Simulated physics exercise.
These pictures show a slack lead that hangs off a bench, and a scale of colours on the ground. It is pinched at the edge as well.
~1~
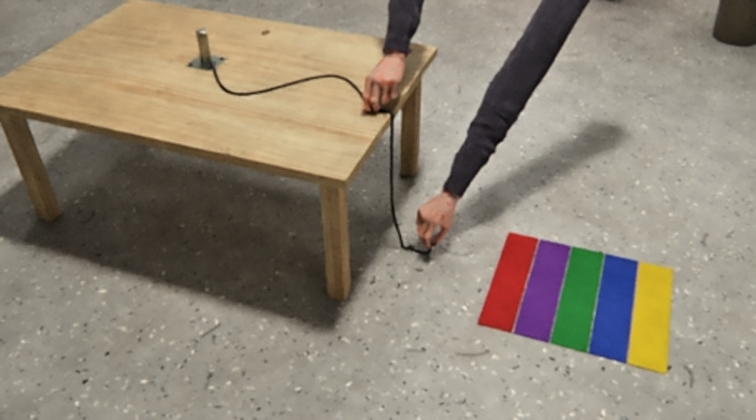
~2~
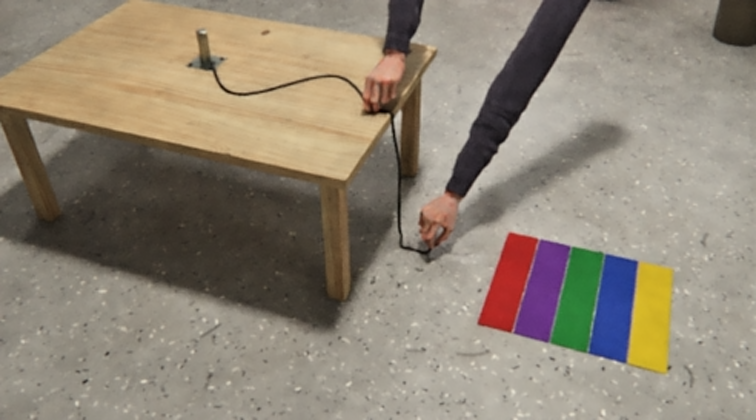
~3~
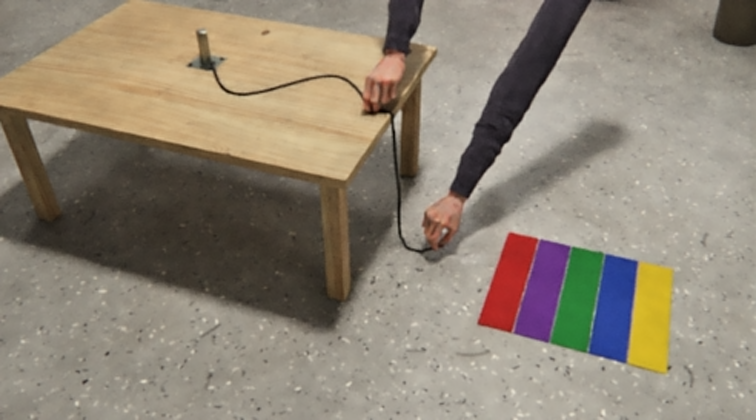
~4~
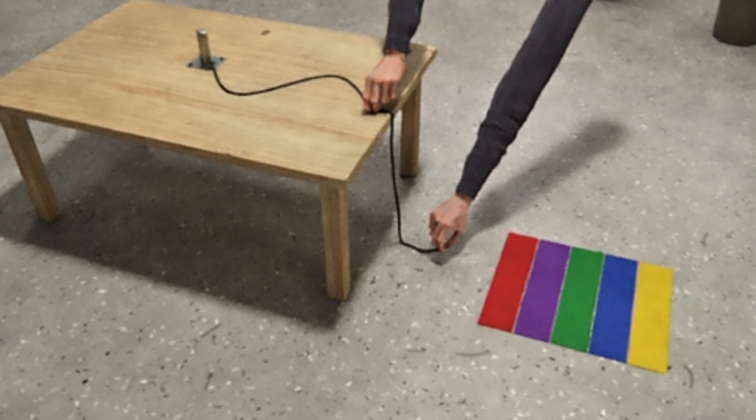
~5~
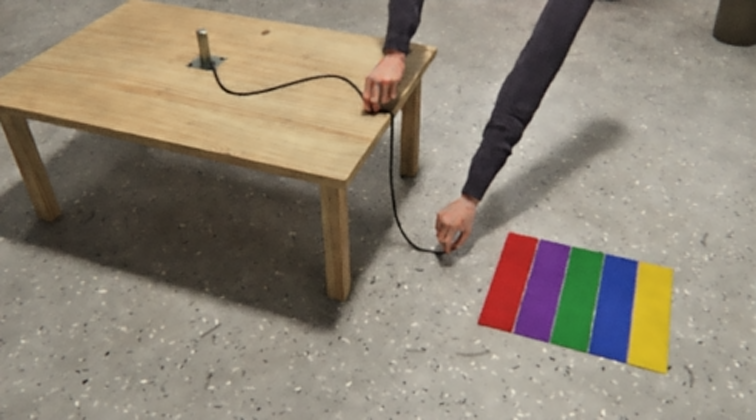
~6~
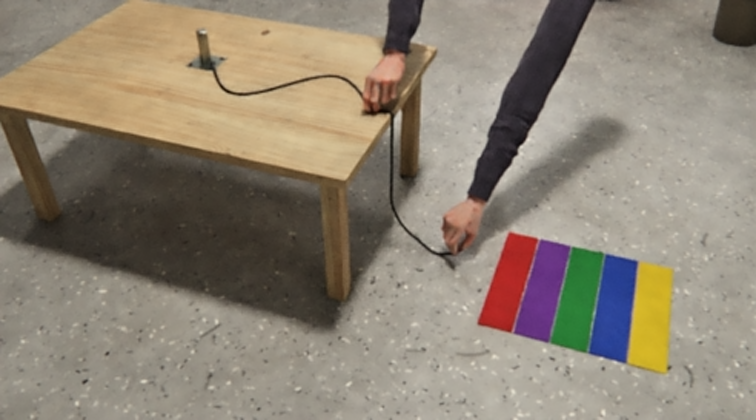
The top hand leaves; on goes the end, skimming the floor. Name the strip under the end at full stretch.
The end stops over the blue strip.
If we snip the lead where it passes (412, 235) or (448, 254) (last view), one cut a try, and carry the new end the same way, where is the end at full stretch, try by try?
Near (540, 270) and (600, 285).
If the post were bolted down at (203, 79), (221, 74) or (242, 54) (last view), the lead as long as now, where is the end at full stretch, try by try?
Near (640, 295), (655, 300) and (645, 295).
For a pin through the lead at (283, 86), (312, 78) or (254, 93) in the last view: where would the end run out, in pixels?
Near (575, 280), (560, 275) and (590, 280).
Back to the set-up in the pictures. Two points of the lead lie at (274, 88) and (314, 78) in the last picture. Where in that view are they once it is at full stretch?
About (308, 85), and the other about (348, 95).
Early on, end near (551, 273); over purple.
Midway, end near (594, 283); over green.
At the end of the slack, end near (619, 289); over blue. It gets as far as the blue strip.
